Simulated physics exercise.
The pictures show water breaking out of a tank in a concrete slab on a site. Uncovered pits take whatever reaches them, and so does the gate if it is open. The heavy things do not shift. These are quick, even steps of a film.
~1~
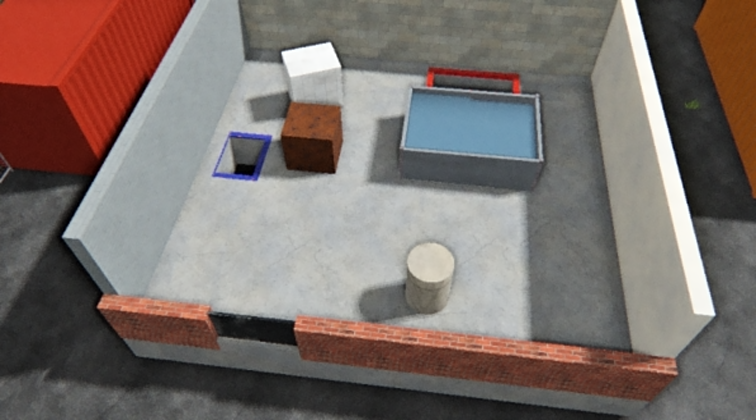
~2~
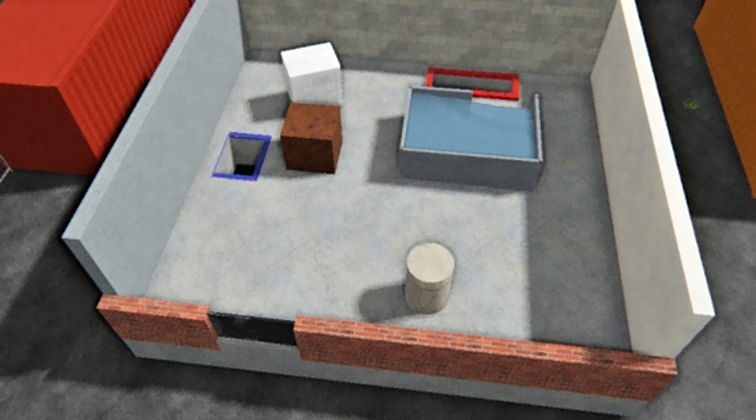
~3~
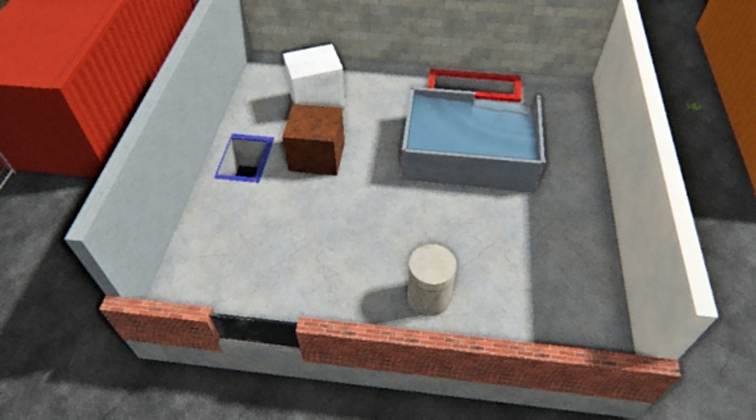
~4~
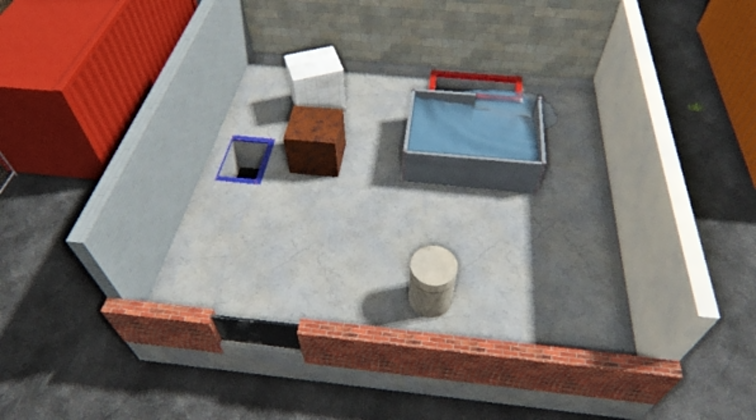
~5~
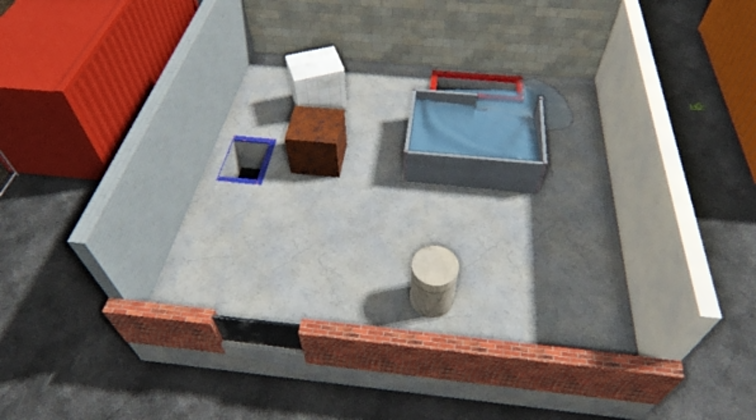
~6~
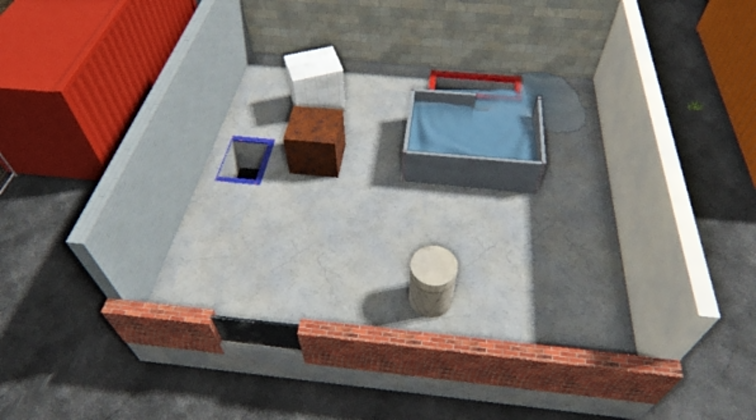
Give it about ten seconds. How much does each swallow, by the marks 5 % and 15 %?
One by one: The gate takes less than 5 %; the blue pit takes less than 5 %; the red pit takes more than 15 %.
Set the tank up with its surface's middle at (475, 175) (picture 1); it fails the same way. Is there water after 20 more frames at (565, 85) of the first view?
Answer: Under water.
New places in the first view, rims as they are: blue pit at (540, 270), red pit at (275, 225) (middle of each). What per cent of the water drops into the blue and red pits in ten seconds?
Per cent: Blue 14, red 0.
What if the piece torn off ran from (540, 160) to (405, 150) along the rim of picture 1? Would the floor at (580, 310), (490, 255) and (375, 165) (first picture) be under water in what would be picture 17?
In that order: Flooded, flooded, not flooded.
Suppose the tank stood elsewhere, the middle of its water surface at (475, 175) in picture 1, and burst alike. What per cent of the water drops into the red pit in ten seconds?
In per cent: Red 30.
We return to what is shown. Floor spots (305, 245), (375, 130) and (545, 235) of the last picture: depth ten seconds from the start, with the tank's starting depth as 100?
Roughly 0, 2 and 2 per cent, in turn.
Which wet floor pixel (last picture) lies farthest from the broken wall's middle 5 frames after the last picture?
Near (354, 90).
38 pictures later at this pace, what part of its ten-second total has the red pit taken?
Near 95 in a hundred.
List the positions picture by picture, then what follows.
Still water in the water tank at (472, 125), in the first picture.
Water pours out on the water tank's far side and has run to a hidden place, in the second picture.
The front is at a hidden place, out from the gap on the water tank's far side, in the third picture.
The front is at (532, 96), out from the gap on the water tank's far side, in the fourth picture.
The front is at (541, 84), out from the gap on the water tank's far side, in the fifth picture.
The front is at (558, 77), out from the gap on the water tank's far side, in the sixth picture.
A moment on, water covers 10 % of the floor; the gate 0 %, the blue pit 0 %, the red pit 14 %.
Next, water covers 10 % of the floor; the gate 0 %, the blue pit 0 %, the red pit 22 %.
Then, water covers 25 % of the floor; the gate 0 %, the blue pit 0 %, the red pit 30 %.
Later, water covers 45 % of the floor; the gate 0 %, the blue pit 0 %, the red pit 36 %.
In the end, water covers 65 % of the floor; the gate 0 %, the blue pit 1 %, the red pit 37 %.
